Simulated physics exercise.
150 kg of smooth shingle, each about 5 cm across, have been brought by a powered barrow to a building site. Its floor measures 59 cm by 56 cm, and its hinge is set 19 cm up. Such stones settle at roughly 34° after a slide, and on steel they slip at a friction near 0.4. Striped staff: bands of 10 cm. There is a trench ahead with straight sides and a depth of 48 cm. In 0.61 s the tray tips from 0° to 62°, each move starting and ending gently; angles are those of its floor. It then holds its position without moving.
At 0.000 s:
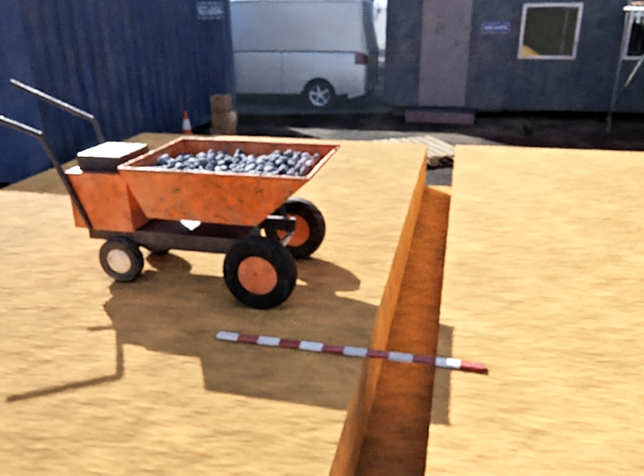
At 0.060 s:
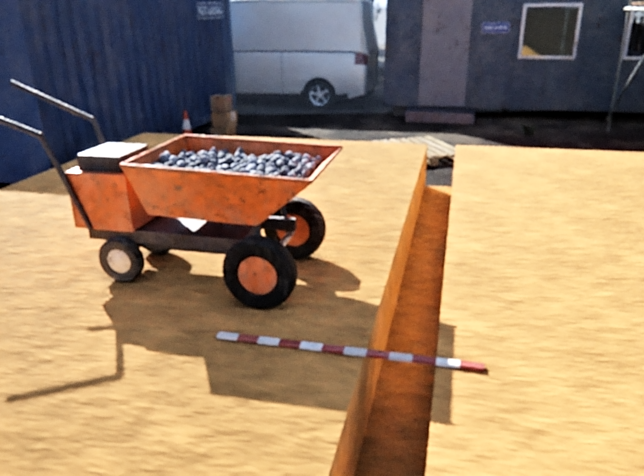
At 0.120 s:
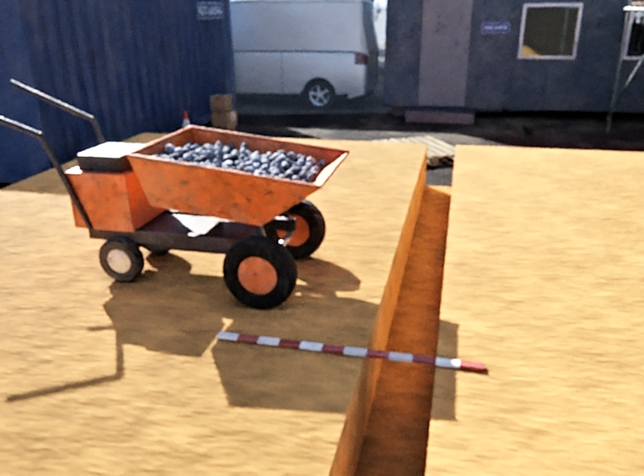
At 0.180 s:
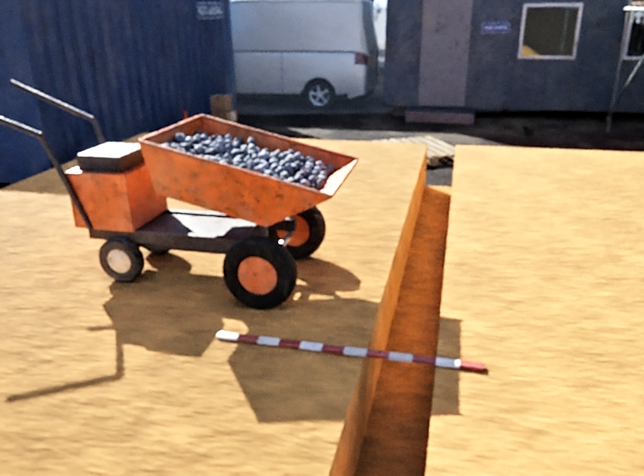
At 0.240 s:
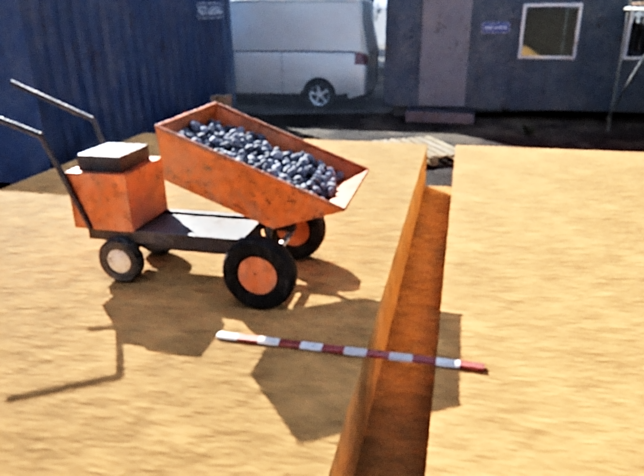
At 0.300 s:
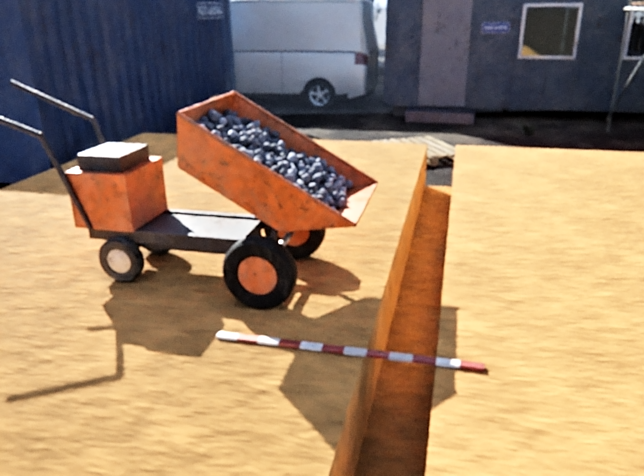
At first, an orange barrow filled with dark, rounded stones stands on sandy ground beside a straight-sided trench, its tray level and a red-and-white striped staff lying nearby. The tray begins tilting gently toward the right, then its left end rises steadily into a steep slant while the wheels stay still.
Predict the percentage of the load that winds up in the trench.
My prediction is about 69 per cent.
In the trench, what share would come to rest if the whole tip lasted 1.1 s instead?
It would come to roughly 80 per cent.
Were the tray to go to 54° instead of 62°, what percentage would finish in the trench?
Then roughly 70 percent.
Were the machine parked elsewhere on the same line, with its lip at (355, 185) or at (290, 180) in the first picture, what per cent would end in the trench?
I'd expect some 20 per cent, then some 90.
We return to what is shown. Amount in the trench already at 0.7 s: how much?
About 20 per cent by then.
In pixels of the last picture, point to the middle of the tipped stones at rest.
Their middle lands near (425, 352).
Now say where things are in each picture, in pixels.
In the first frame, the tray is at 0°, its lip at (309, 180); the top of the load is at (254, 160).
The second frame shows lip at (312, 182), floor tilted 2°, highest stones at (221, 158); the stones move at 0.4 m/s on average.
In the third frame, the tray is at 6°, its lip at (320, 187); the top of the load is at (205, 151); the stones move at 0.8 m/s on average.
In the fourth frame, the tray is at 13°, its lip at (332, 197); the top of the load is at (202, 140); the stones move at 1.1 m/s on average.
The fifth frame shows lip at (344, 210), floor tilted 21°, highest stones at (211, 130); the stones move at 1.3 m/s on average.
The sixth frame shows lip at (356, 226), floor tilted 30°, highest stones at (224, 119); the stones move at 1.4 m/s on average.
After 0.5 s the floor is at 53°; 100 % in the tray; the foremost stones are at (362, 241).
After 0.7 s the floor is at 62°; 82 % in the tray, 18 % in the trench; the foremost stones are at (434, 314).
After 1.1 s the floor is at 62°; 18 % in the tray, 51 % in the trench, 30 % past the trench; the foremost stones are at (580, 298).
After 3.0 s the floor is at 62°; 0 % in the tray, 69 % in the trench, 31 % past the trench; the foremost stones are past the picture's edge.
